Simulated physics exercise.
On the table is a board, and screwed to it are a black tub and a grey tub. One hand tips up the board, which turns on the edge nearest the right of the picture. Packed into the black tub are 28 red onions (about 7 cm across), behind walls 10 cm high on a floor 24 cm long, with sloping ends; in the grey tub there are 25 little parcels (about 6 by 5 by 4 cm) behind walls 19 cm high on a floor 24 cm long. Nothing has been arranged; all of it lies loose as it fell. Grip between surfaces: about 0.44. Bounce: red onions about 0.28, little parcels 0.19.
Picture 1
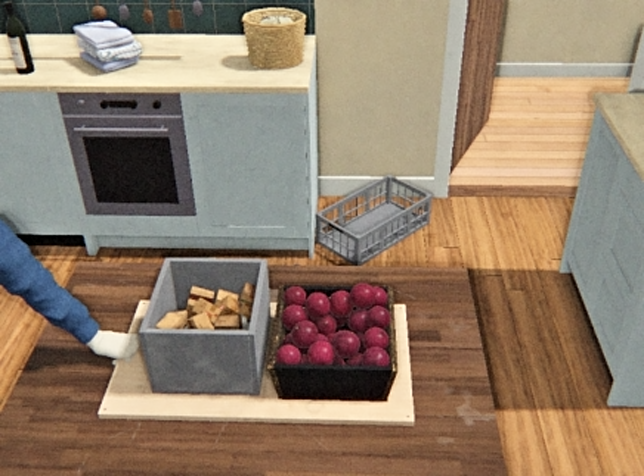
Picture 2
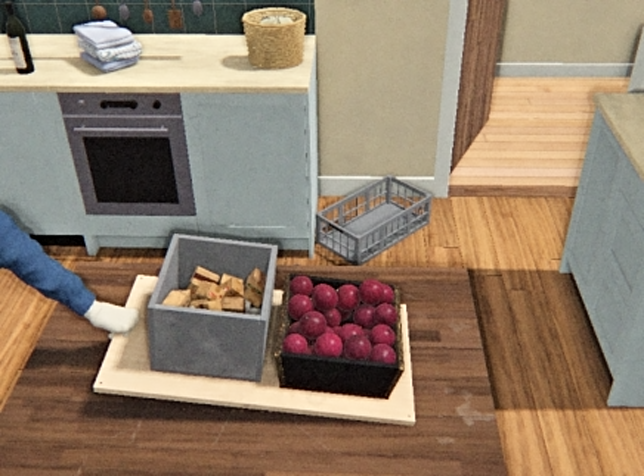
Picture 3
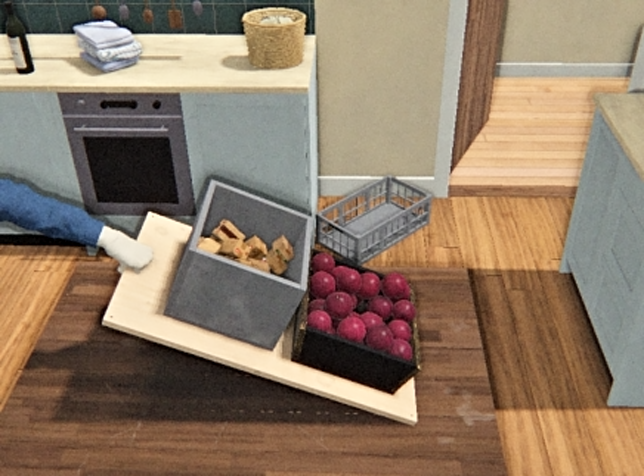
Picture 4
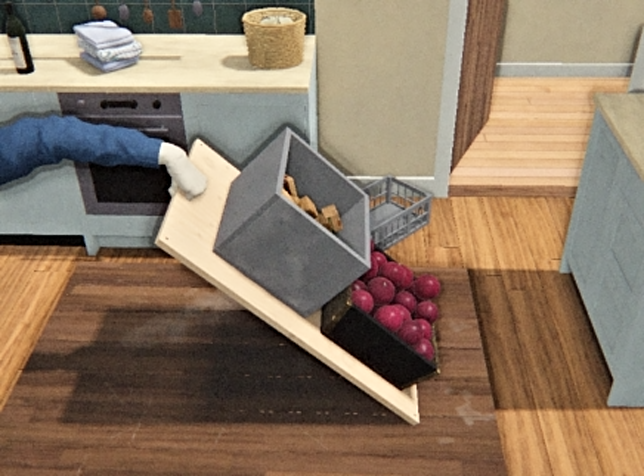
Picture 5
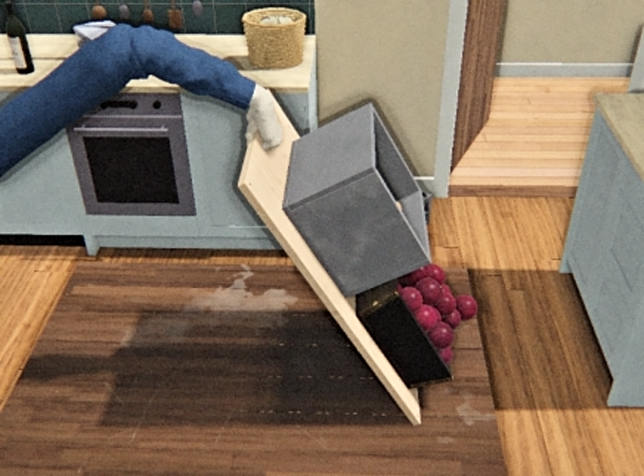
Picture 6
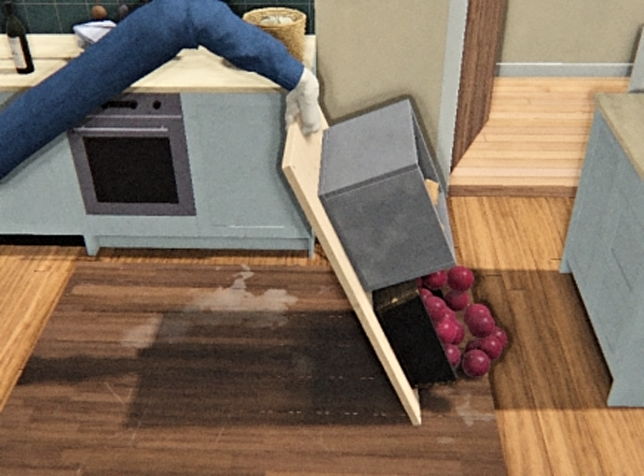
In a kitchen, a hand steeply tilts a board with two tubs, and red onions tumble out.
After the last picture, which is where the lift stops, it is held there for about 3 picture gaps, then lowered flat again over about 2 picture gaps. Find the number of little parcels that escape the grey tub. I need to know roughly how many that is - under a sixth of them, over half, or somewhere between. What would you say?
I would say under a sixth.
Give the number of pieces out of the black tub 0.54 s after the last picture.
Estimate for the black tub by then: Some 12 out.
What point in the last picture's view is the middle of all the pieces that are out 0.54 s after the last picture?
The middle is roughly at pixel (525, 446).
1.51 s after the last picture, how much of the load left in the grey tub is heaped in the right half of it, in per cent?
40 per cent, about.
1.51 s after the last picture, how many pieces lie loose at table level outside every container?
Piece count: Roughly 5.
Then, 0.24 s after the last picture, tilt 68°; 13 of 28 out of the black tub and 1 of 25 out of the grey tub.
Then, 0.54 s after the last picture, tilt 66°; 13 of 28 out of the black tub and 1 of 25 out of the grey tub.
Then, 0.96 s after the last picture, tilt 0°; 14 of 28 out of the black tub and 2 of 25 out of the grey tub.
When it is over (1.51 s after the last picture), 14 of 28 out of the black tub and 2 of 25 out of the grey tub. Asked share, 2 of 25, 8 per cent.
